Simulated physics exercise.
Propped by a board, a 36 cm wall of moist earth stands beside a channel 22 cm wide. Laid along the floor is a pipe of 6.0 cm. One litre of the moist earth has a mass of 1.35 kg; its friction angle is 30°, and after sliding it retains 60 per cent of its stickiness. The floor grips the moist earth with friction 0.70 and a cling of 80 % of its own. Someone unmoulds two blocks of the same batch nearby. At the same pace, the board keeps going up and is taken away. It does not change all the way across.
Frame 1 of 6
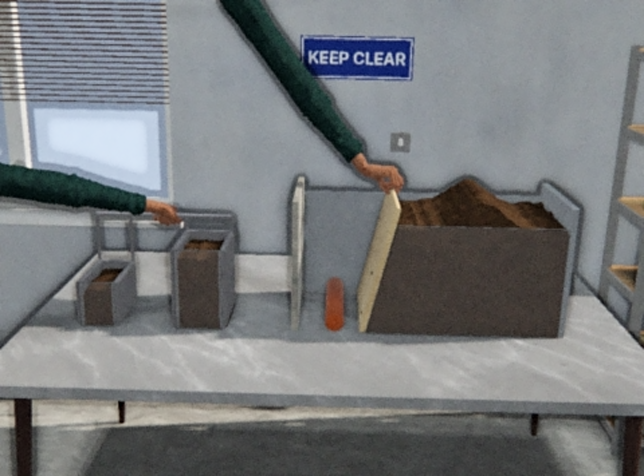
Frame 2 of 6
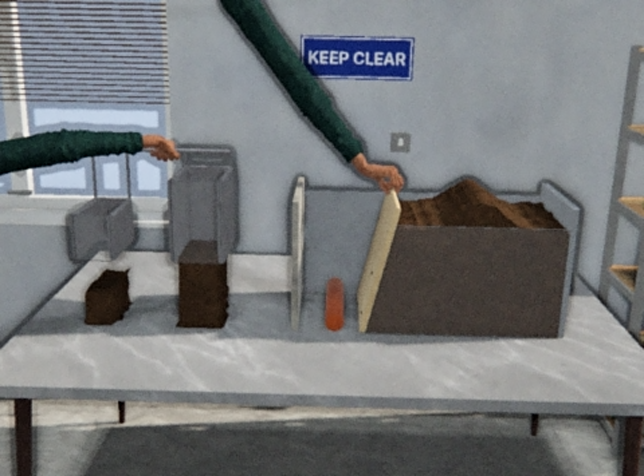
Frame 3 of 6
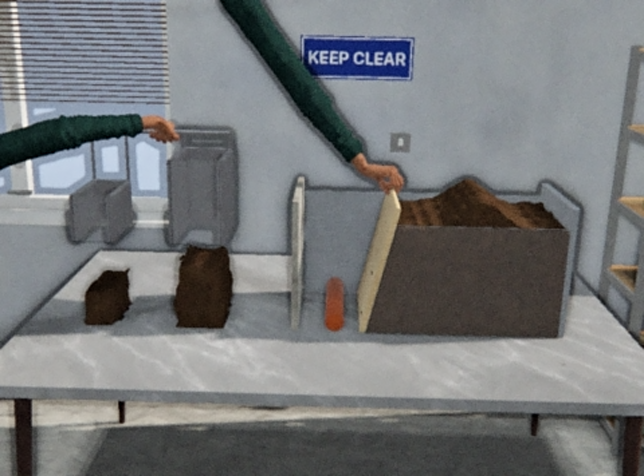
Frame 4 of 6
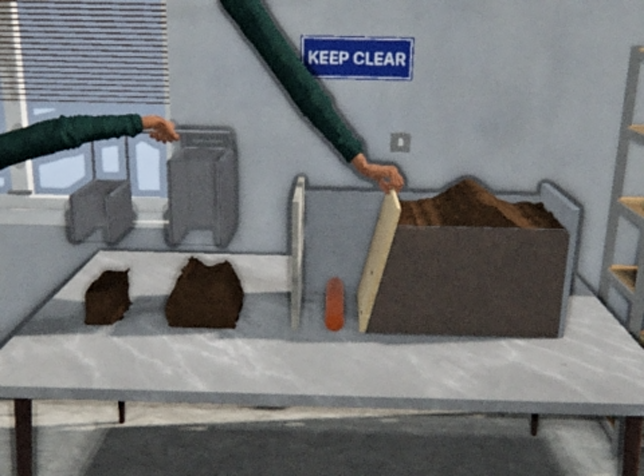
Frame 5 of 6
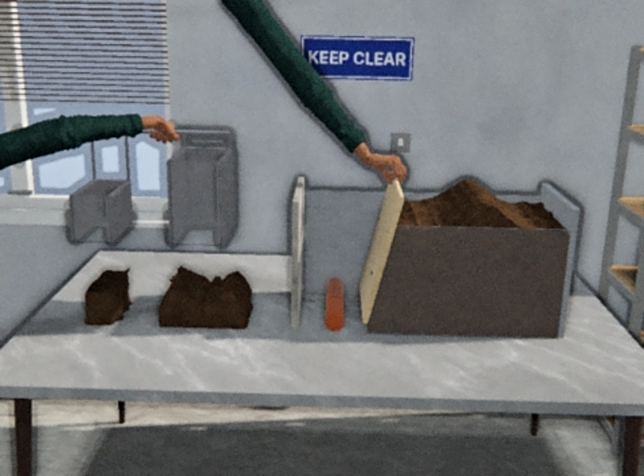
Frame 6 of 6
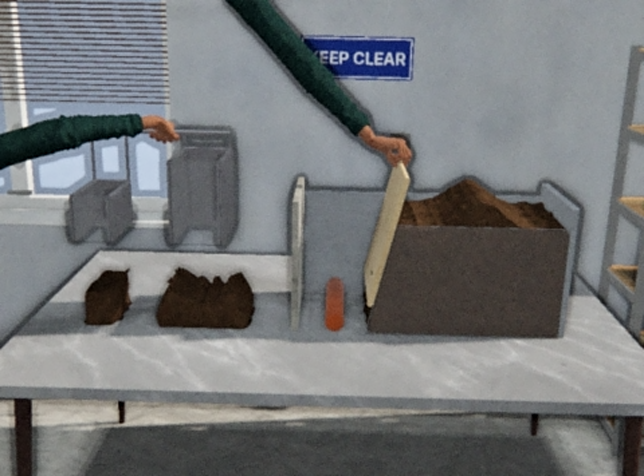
Two soil blocks are unmoulded, the taller slumps, and a hand begins raising a board.
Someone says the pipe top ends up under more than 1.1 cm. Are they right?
Wrong, it does not.
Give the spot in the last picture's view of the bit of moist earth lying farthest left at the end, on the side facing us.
(345, 314), give or take.
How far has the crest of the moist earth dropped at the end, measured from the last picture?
I'd put it at close to 3.0 cm.
Last picture + 0.32 s, the face still stands and nothing lies on the pipe.
Last picture + 0.70 s, the face still stands and nothing lies on the pipe.
Last picture + 1.08 s, the face still stands and nothing lies on the pipe.
Last picture + 1.46 s, the fallen stuff reaches 25 % of the way across and nothing lies on the pipe.
Last picture + 1.81 s, the fallen stuff reaches 30 % of the way across and nothing lies on the pipe.
